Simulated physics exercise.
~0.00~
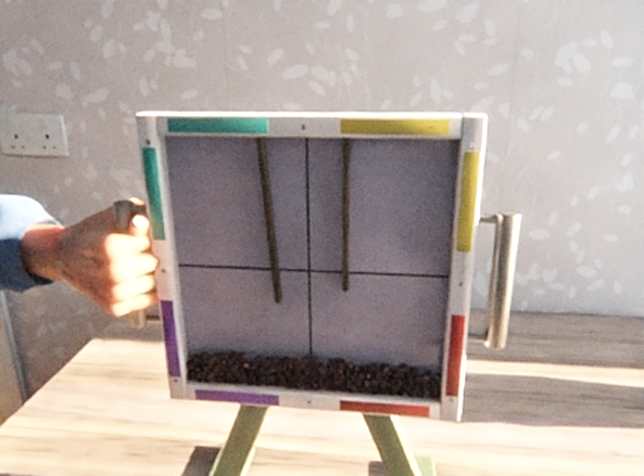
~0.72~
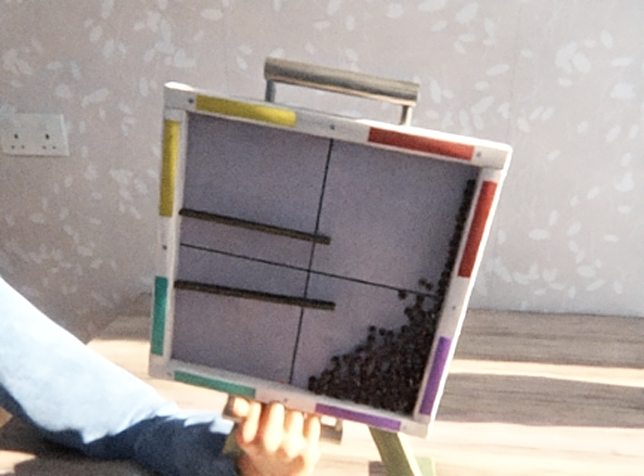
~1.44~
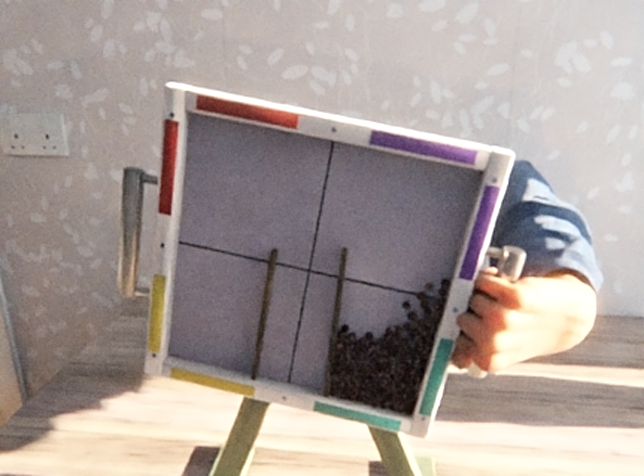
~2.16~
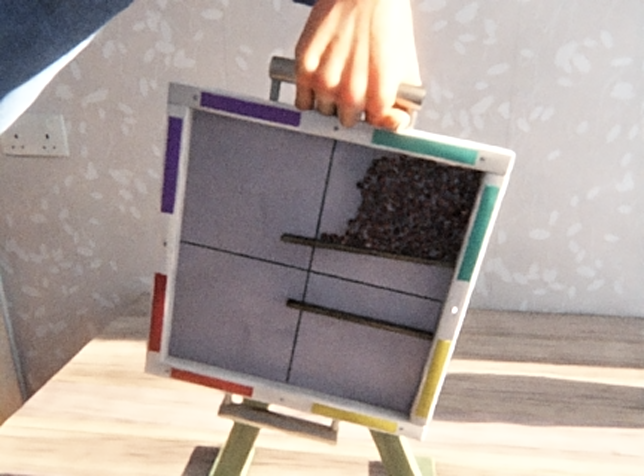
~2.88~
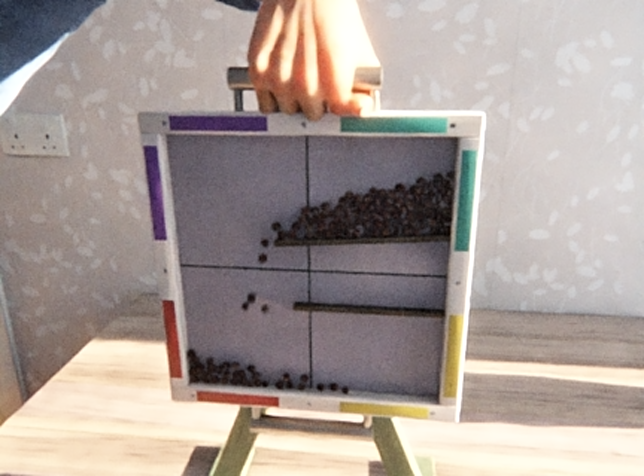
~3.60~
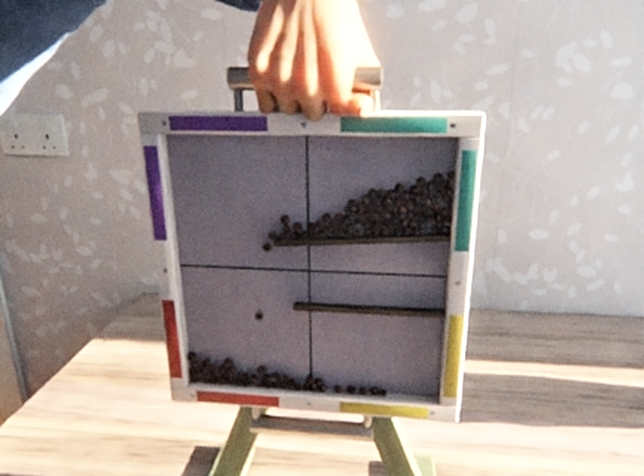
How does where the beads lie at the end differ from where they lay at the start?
At the start they all lay in a layer along the bottom of the box. By the end most were heaped on the upper ledge at the right, with the rest along the bottom, mainly at the left, and a few near the ledge's tip.
A square box of dark beads was turned counterclockwise by hand through three quarters of a turn, then held upright while some beads spilled off the upper ledge, leaving most in the turquoise quarter, many in red and a few in yellow.
